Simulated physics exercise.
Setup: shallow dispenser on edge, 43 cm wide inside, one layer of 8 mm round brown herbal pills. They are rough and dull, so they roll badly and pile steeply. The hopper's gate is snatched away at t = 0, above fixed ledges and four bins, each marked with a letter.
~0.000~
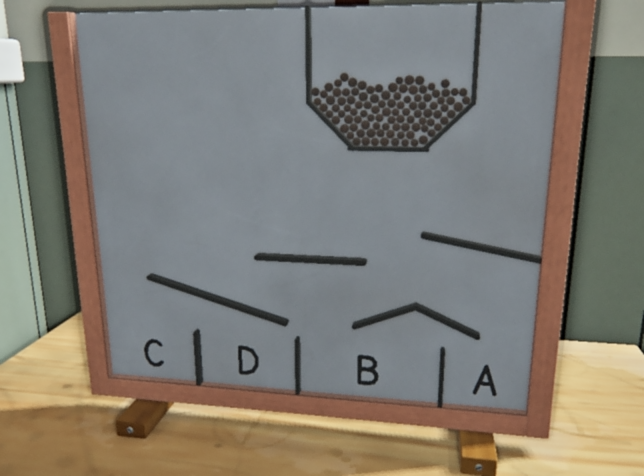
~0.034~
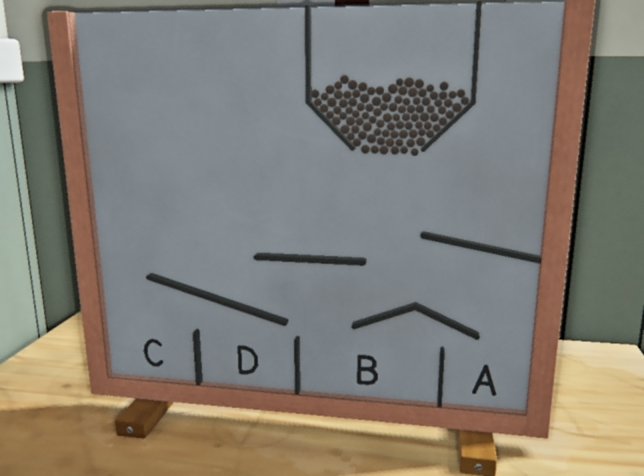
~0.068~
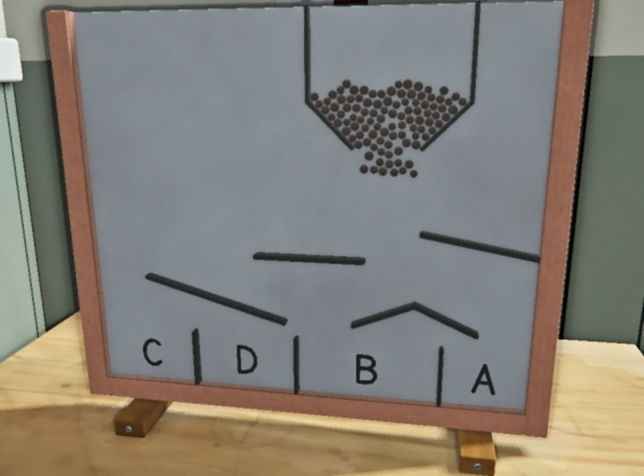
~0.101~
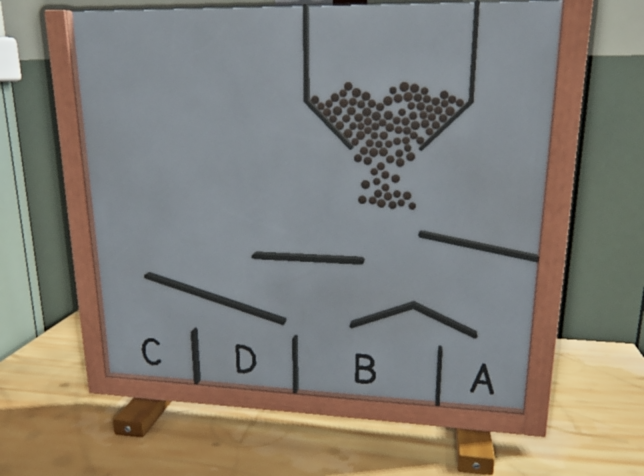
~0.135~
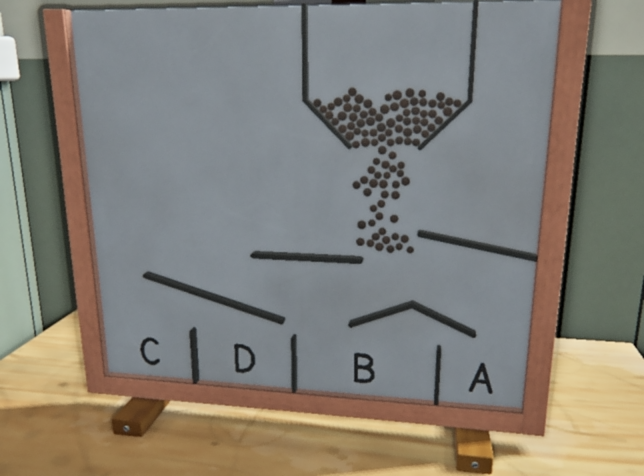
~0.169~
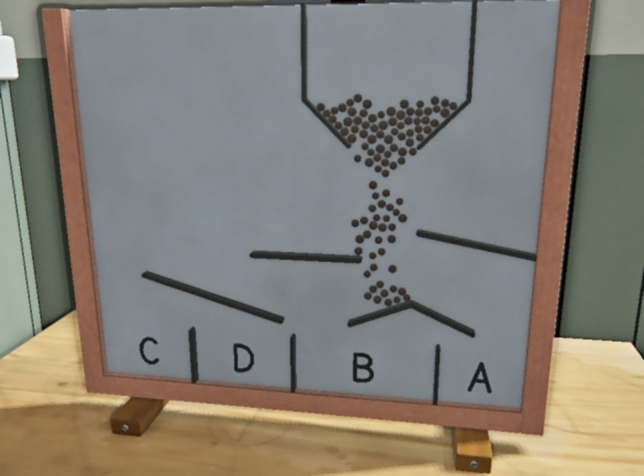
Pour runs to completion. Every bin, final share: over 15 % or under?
Final shares: Bin A over 15 %, bin B over 15 %, bin C under 15 %, bin D under 15 %.
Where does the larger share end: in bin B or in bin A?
More goes to bin B.
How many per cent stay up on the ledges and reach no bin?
I'd say somewhere near 5 in a hundred.
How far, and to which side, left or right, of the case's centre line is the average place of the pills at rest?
Roughly 6 centimetres to the right of the centre.
By 0.24 s 75 % have left the hopper; down in the bins, nothing yet.
By 0.34 s 100 % have left the hopper; down in the bins, B 20 %.
By 0.55 s 100 % have left the hopper; down in the bins, A 15 %, B 45 %, D 5 %.
Settled by 1.4 s, A 25 %, B 60 %, C 0 %, D 10 %, left higher up 5 %.
